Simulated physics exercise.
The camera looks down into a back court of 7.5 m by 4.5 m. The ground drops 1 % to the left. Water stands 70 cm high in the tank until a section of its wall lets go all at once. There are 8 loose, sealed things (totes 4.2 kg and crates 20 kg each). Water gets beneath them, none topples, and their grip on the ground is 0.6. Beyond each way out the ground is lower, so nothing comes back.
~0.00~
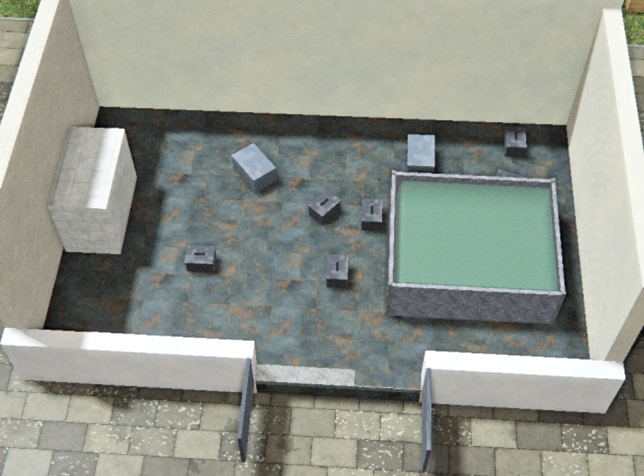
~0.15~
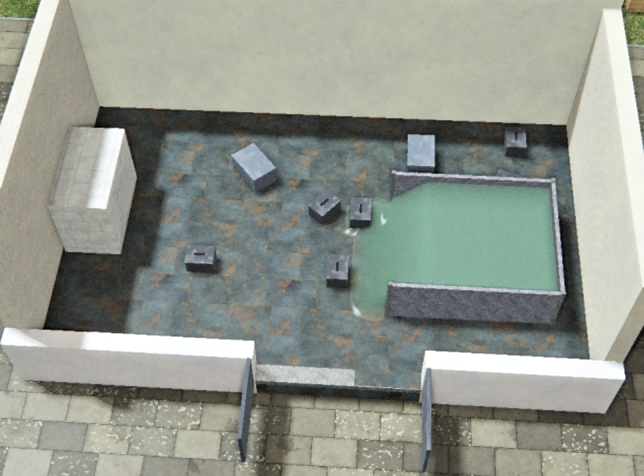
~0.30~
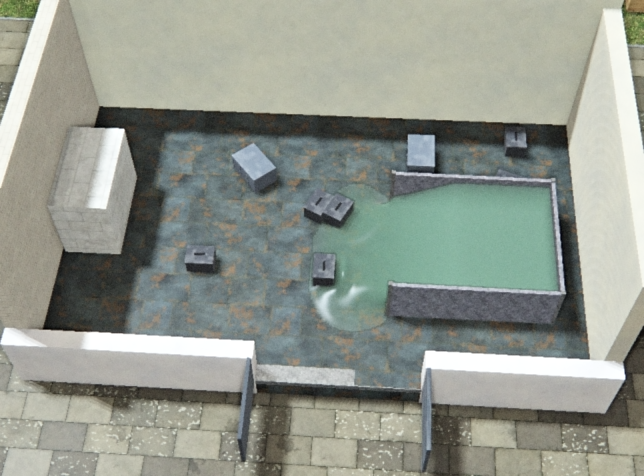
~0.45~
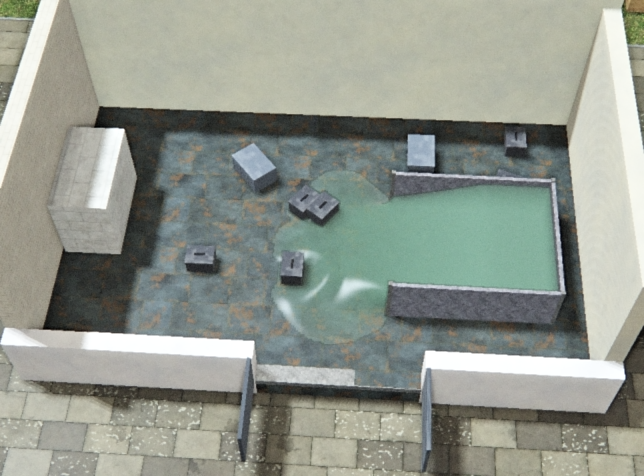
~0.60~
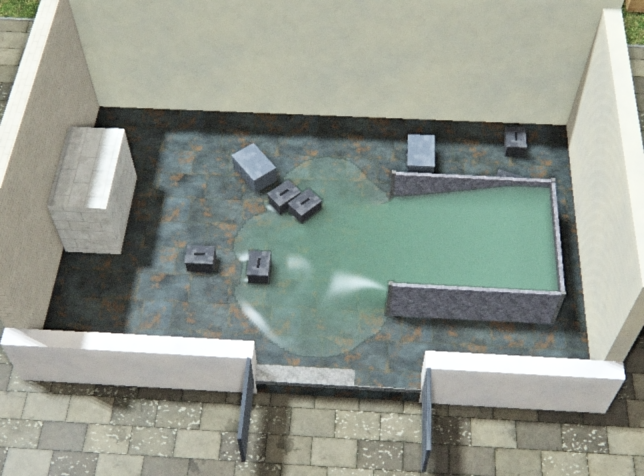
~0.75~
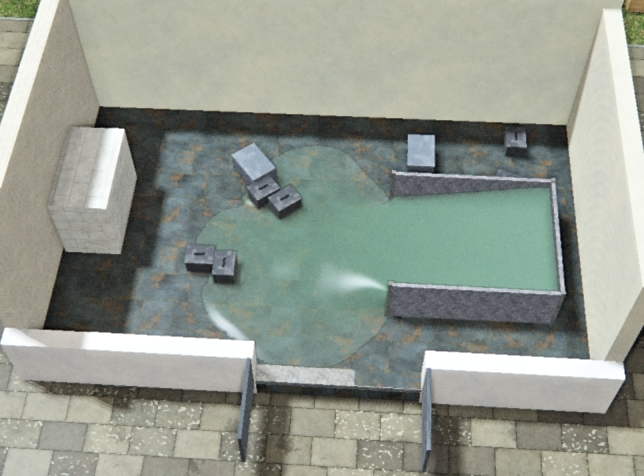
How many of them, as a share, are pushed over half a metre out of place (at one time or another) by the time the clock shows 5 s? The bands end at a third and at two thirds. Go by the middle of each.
That comes to one to two thirds.
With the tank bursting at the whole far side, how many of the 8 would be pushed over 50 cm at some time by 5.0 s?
Then 6.
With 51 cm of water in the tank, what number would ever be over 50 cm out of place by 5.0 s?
In that case 5 of them.
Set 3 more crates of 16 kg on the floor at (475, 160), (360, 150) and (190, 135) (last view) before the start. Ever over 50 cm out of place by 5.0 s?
In turn: Under, short of it, over.
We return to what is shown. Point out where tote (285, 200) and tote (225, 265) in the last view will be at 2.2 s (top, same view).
Around (139, 182) and (61, 311).
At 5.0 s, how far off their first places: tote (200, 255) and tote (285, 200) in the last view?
In turn: 40 cm, 250 cm.
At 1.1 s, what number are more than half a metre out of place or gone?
4 of them.
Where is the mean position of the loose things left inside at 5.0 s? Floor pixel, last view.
Near (301, 194).
After 1.1 s 4 of 8 are over 50 cm from their spots; 3 afloat.
After 2.2 s 5 of 8 are over 50 cm from their spots; 5 afloat.
After 3.5 s 5 of 8 are over 50 cm from their spots; 5 afloat.
After 5.0 s 4 of 8 are over 50 cm from their spots, and 5 have been at some point; 5 afloat.
